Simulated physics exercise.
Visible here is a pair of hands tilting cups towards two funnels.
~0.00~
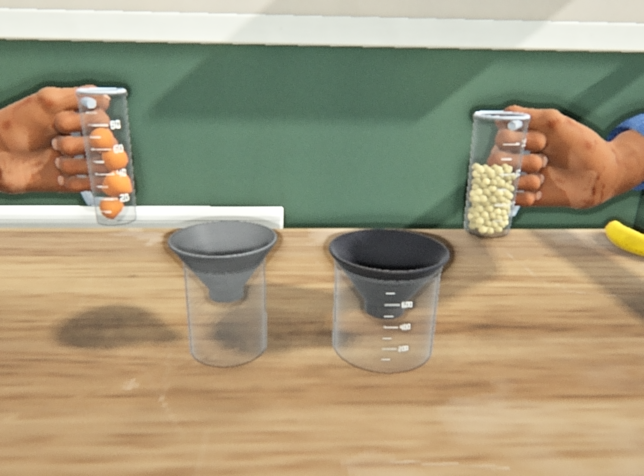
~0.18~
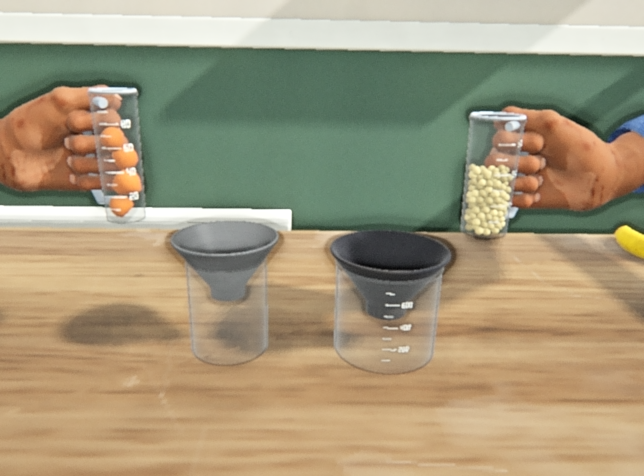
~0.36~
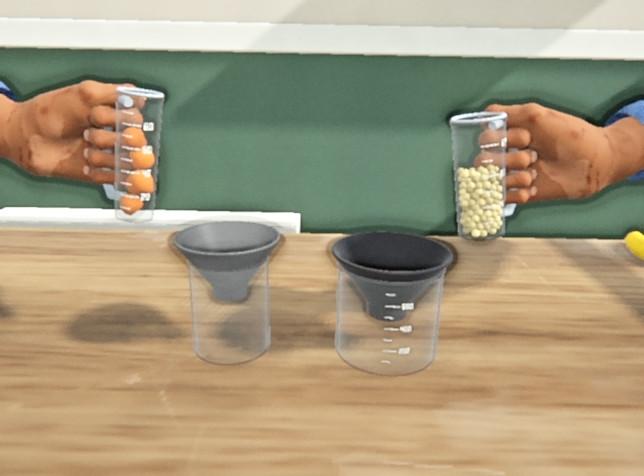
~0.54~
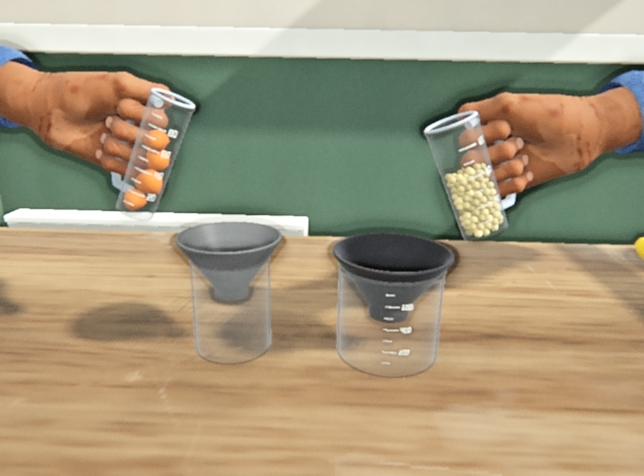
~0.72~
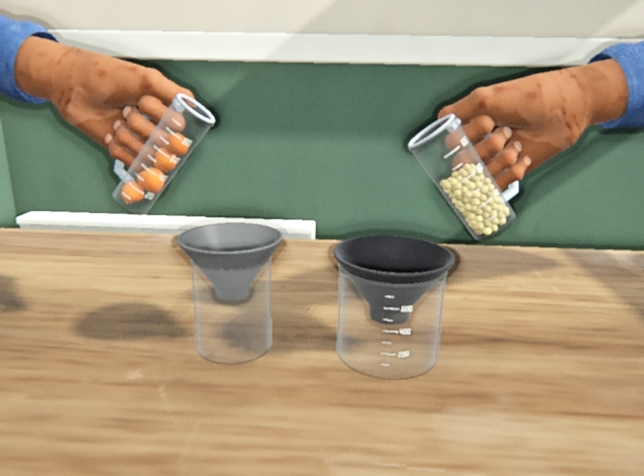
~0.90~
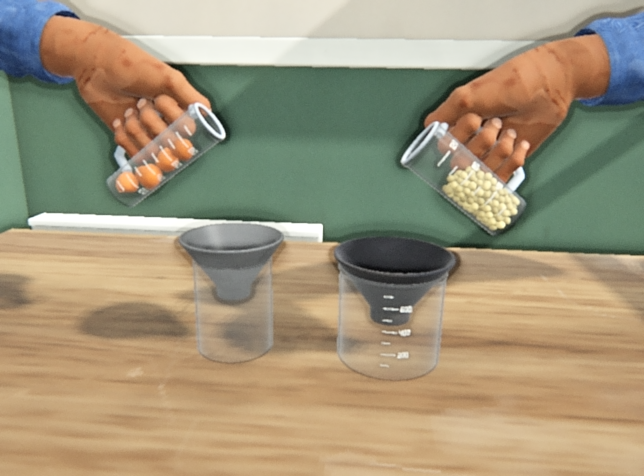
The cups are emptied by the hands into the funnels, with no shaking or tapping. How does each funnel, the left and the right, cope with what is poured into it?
Left: Works fine; right: Works fine.
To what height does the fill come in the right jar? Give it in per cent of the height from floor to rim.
I'd reckon around 15 per cent.
After 1.28 s, left, the whole lot still in the cup; right, the whole lot still in the cup.
After 1.61 s, left, the whole lot still in the cup; right, all but a few still in the cup, only a few in or over the funnel.
After 1.90 s, left, the whole lot in or over the funnel; right, near half still in the cup, near a third in or over the funnel, a little down in the jar.
In the end (2.8 s), left, the whole lot down in the jar; right, the whole lot down in the jar.
